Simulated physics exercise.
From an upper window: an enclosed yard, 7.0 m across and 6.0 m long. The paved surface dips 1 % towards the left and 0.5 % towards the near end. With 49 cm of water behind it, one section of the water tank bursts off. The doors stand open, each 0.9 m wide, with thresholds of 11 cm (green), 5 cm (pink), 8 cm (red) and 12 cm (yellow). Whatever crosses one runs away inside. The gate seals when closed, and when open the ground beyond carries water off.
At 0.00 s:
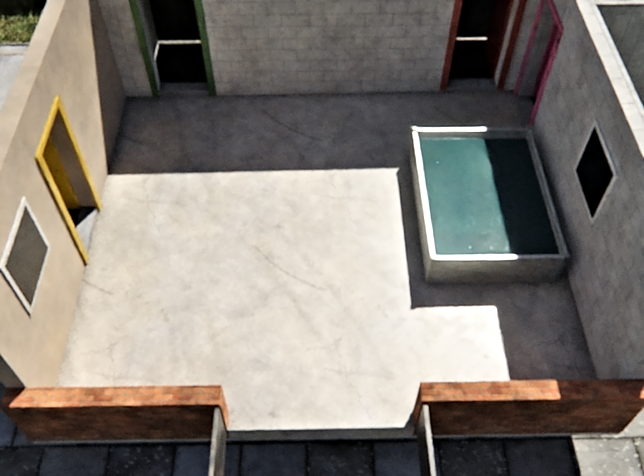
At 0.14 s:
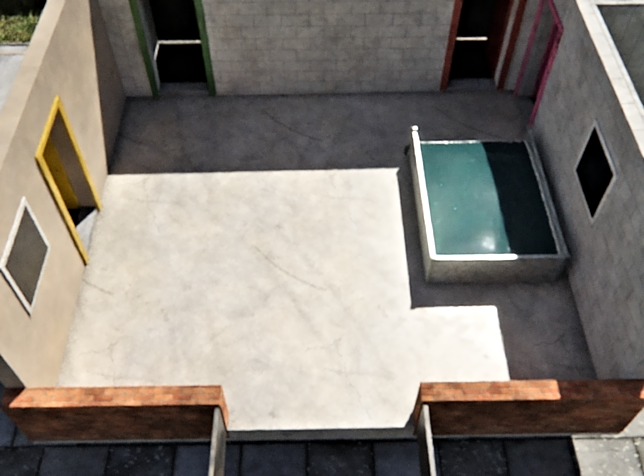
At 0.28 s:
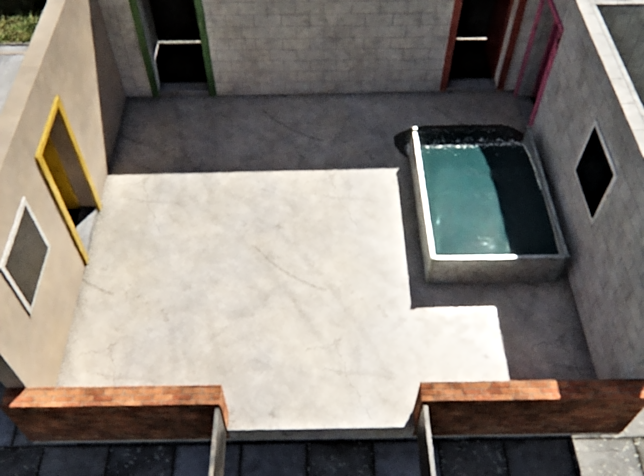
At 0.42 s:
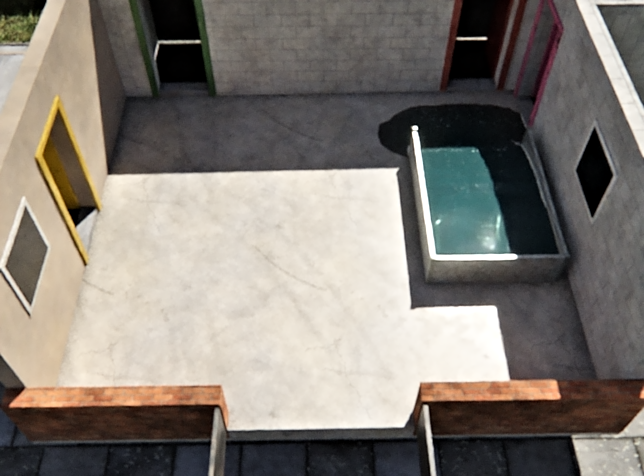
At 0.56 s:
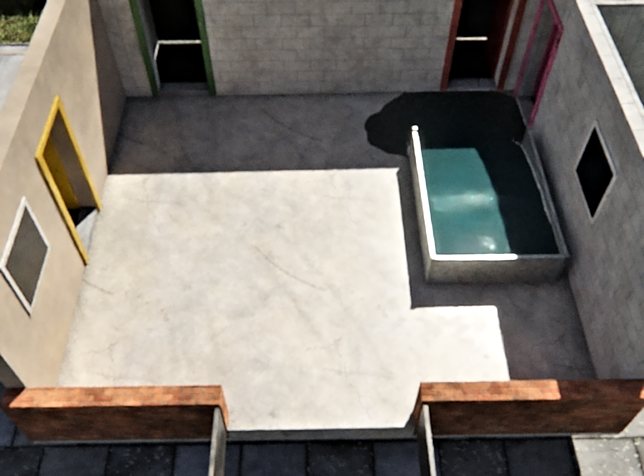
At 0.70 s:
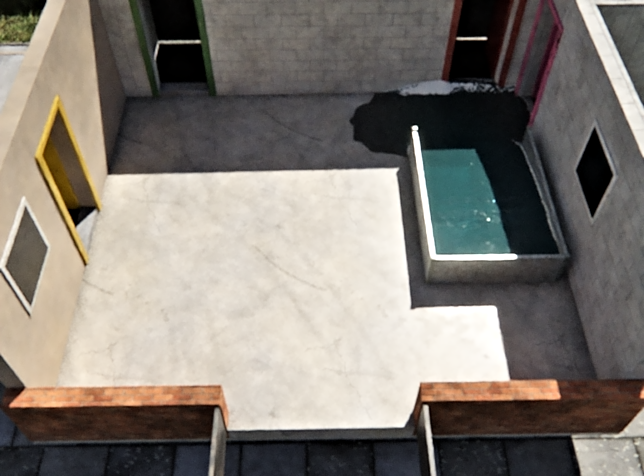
Water spills out over the far side of the raised tank at the right of a walled yard, spreading as a dark, widening patch across the shaded paving behind it and leftward, while the sunlit floor stays dry.
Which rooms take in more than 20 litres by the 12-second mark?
Within that time: At the green door it does not reach the limit; at the pink door it goes over the limit; at the red door it passes the limit; at the yellow door it does not reach the limit.
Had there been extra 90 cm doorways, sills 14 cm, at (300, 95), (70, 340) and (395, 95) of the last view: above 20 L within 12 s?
In that order: Not over, under, past it.
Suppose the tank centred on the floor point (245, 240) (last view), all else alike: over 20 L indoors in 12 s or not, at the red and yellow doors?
Against that limit: Red below, yellow below.
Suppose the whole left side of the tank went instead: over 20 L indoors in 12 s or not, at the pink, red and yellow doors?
Then: Pink below, red under, yellow past it.
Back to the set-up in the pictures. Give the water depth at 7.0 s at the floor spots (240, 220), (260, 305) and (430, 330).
Roughly 1, 0 and 0 cm, in turn.
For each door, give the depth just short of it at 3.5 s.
Depths in cm: Green 4, pink 18, red 21, yellow 0.
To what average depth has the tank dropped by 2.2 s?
Roughly 22 cm on average.
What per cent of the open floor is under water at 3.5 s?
About 35 per cent.
After 1.4 s water covers 15 % of the floor and is deepest (32 cm) near (479, 92); green door not reached, pink door 13 cm at the sill, 6 L in, red door 30 cm at the sill, 78 L in, yellow door not reached.
After 2.2 s water covers 20 % of the floor and is deepest (32 cm) near (440, 99); green door not reached, pink door 18 cm at the sill, 44 L in, red door 30 cm at the sill, 193 L in, yellow door not reached.
After 3.5 s water covers 35 % of the floor and is deepest (21 cm) near (459, 92); green door 4 cm at the sill, 0 L in, pink door 18 cm at the sill, 154 L in, red door 21 cm at the sill, 340 L in, yellow door not reached.
After 7.0 s water covers 55 % of the floor and is deepest (14 cm) near (50, 414); green door 5 cm at the sill, 0 L in, pink door 7 cm at the sill, 254 L in, red door 7 cm at the sill, 403 L in, yellow door 7 cm at the sill, 0 L in.
After 12.0 s water covers 75 % of the floor and is deepest (10 cm) near (50, 414); green door 5 cm at the sill, 0 L in, pink door 2 cm at the sill, 258 L in, red door 3 cm at the sill, 403 L in, yellow door 5 cm at the sill, 0 L in.
